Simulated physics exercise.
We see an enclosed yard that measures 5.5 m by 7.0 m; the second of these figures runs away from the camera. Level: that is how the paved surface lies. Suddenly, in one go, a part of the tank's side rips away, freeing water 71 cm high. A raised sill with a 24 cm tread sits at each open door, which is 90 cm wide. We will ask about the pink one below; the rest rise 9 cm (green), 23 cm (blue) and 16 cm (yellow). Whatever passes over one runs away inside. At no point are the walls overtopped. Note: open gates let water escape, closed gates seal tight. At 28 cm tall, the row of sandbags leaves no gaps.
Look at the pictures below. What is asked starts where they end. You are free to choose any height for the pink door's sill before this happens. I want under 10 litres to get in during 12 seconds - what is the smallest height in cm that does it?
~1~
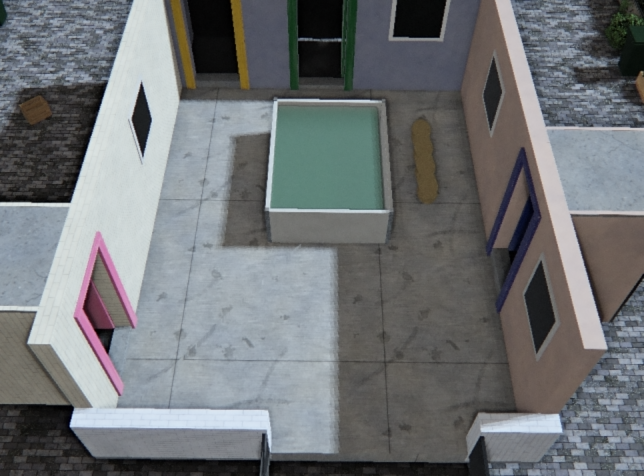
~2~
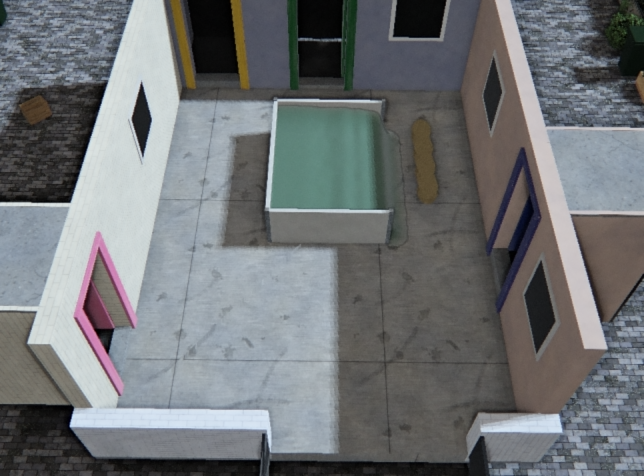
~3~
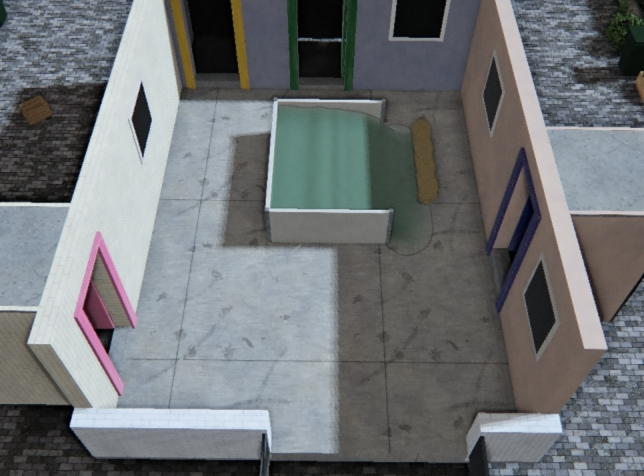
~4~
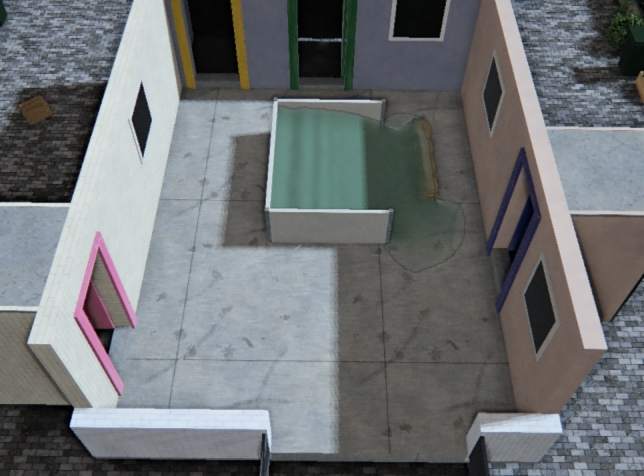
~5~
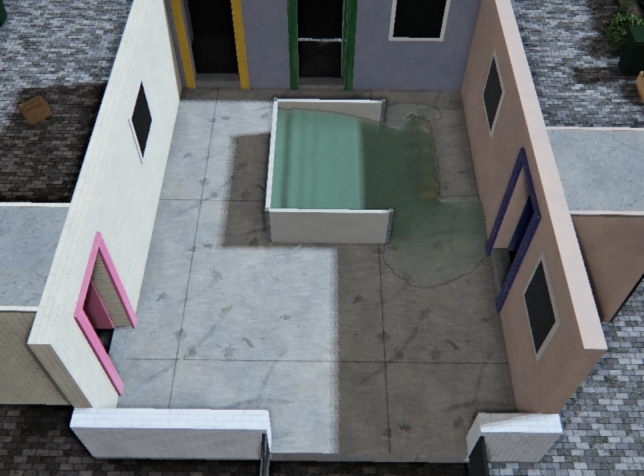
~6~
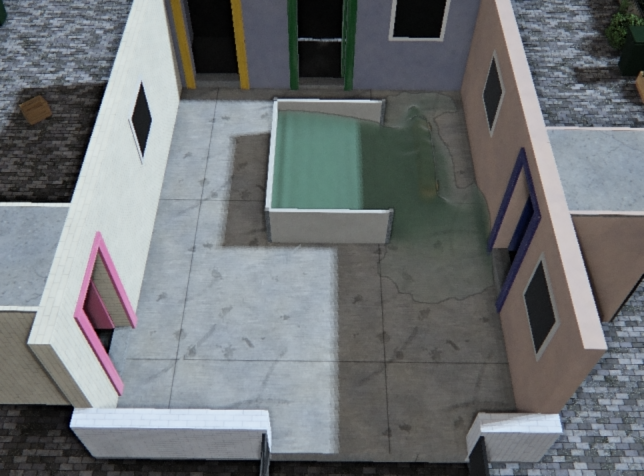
You would need about 6.5 cm.
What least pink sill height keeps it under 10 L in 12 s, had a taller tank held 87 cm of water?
Around 9.0 cm high.
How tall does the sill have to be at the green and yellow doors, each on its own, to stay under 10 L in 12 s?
Some 8.0 cm for green, some 13.0 cm for yellow.
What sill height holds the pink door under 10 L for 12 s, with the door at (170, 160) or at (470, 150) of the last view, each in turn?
In turn: Roughly 7.5 cm, roughly 21 cm.
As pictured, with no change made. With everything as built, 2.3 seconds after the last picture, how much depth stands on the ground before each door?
Door by door in centimetres - green 11, blue 21, yellow 2, pink 0.
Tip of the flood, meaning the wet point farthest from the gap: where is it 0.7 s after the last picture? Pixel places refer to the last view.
In the last picture, around (505, 375).
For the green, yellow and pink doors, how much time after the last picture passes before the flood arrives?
Door green 0.9 s / door yellow 1.8 s / door pink 5.5 s.
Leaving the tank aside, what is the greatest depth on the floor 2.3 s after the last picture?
I'd estimate roughly 34 cm.
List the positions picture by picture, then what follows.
Still water, 71 cm deep, in the tank at (329, 155); the pink door at (110, 321) is dry, in the first picture.
Water pours out at (383, 174) and has run 0.3 m, to (401, 239); about 9 cm deep outside, 71 cm at the back, in the second picture.
The gap is at (383, 176), the front 0.7 m out at (427, 236); the back of the tank holds 71 cm, in the third picture.
The gap is at (382, 177), the front 1.3 m out at (460, 220); the back of the tank holds 67 cm, in the fourth picture.
Water pours out at (382, 178) and has run 1.7 m, to (486, 246); about 13 cm deep outside, 60 cm at the back, in the fifth picture.
The front is at (492, 280), 1.8 m from the gap at (382, 178); 5.4 m2 of floor is wet, 61 cm left at the back; the pink door at (110, 321), 5.1 m from the gap, is still 4.3 m from the nearest water, in the sixth picture.
Then, 0.7 s after the last picture water covers 25 % of the floor, deepest (48 cm) near (411, 184); it has not reached the pink door.
Then, 2.3 s after the last picture water covers 45 % of the floor, deepest (34 cm) near (498, 411); it has not reached the pink door.
Then, 11.3 s after the last picture water covers 95 % of the floor, deepest (8 cm) near (112, 432); 8 cm at the pink door, 2 litres in over its 8 cm sill.
At the pink door as built, the water peaked near 9 cm, 8.7 s after the last picture.
With a sill of 5.5 cm, 23 litres would have come in within the 12 s; with 7.5 cm, 4 litres. So under 10 litres takes about 6.5 cm.
